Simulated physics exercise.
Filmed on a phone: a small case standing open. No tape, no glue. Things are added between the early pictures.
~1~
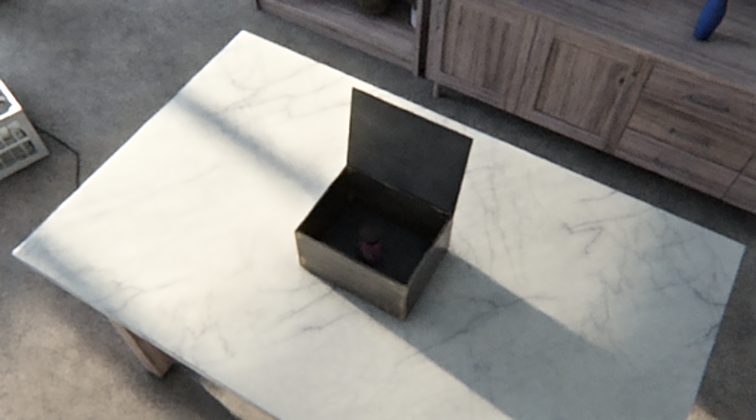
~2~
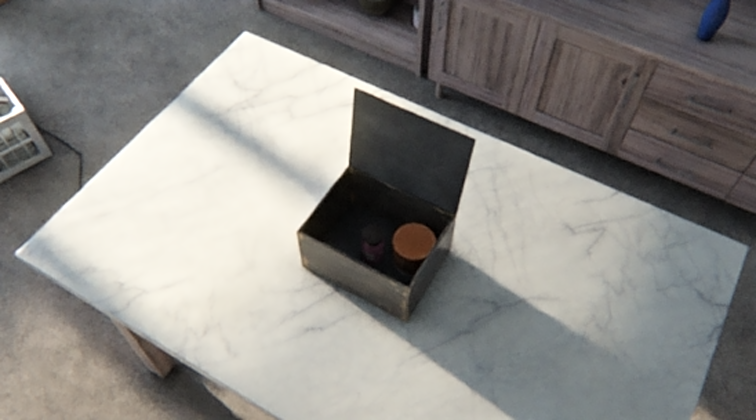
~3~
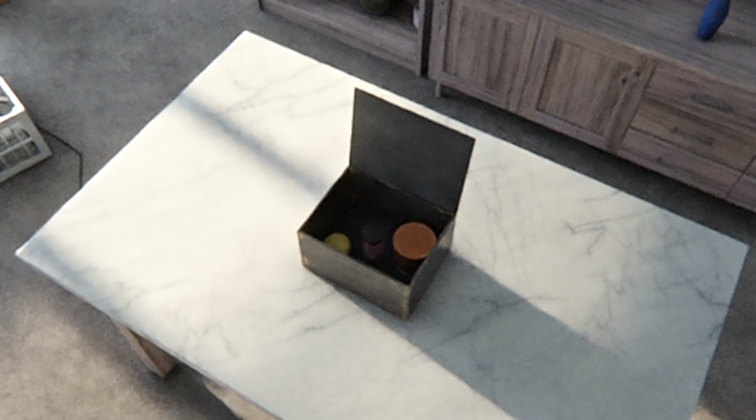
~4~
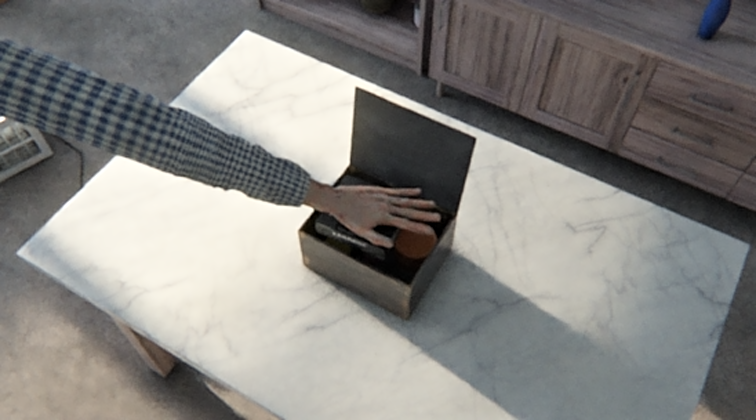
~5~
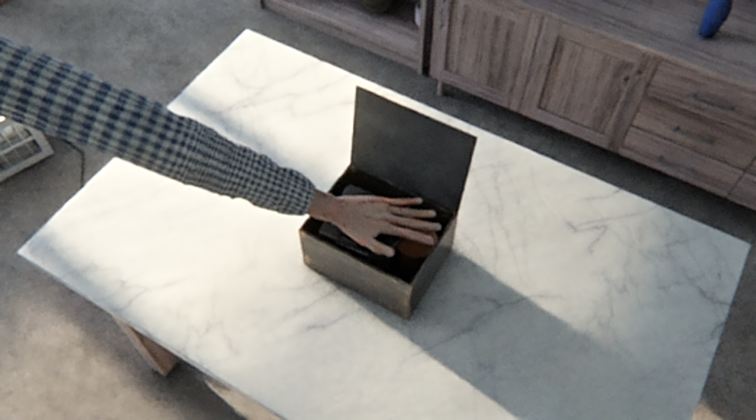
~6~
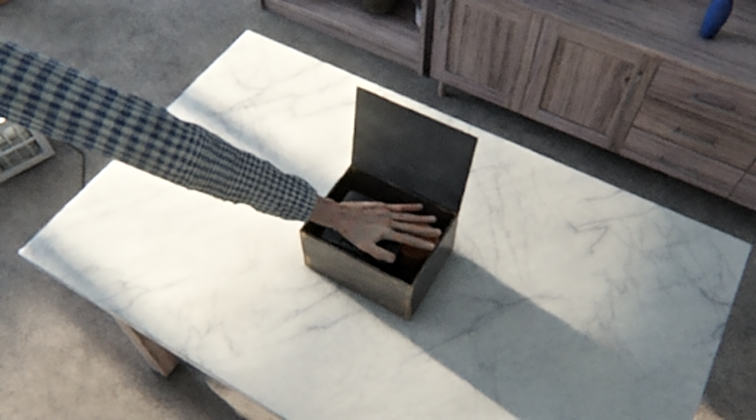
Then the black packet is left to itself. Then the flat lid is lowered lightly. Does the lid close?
The lid sits on the rim.
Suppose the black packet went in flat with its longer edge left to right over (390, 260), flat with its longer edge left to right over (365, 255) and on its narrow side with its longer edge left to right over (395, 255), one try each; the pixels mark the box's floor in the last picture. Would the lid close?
First, it sits on the rim; second, it shuts flat; third, it is held up.
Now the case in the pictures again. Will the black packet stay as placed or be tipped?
It keeps its pose.
Then, 1.20 s after the last picture, lid starting down.
Then, 1.60 s after the last picture, lid 60° above the rim.
Then, 1.80 s after the last picture, lid 32° above the rim.
Then, 2.00 s after the last picture, lid shut.
At rest, lid shut; all 4 in place. Seen from the same camera at the end, black packet near (368, 232).
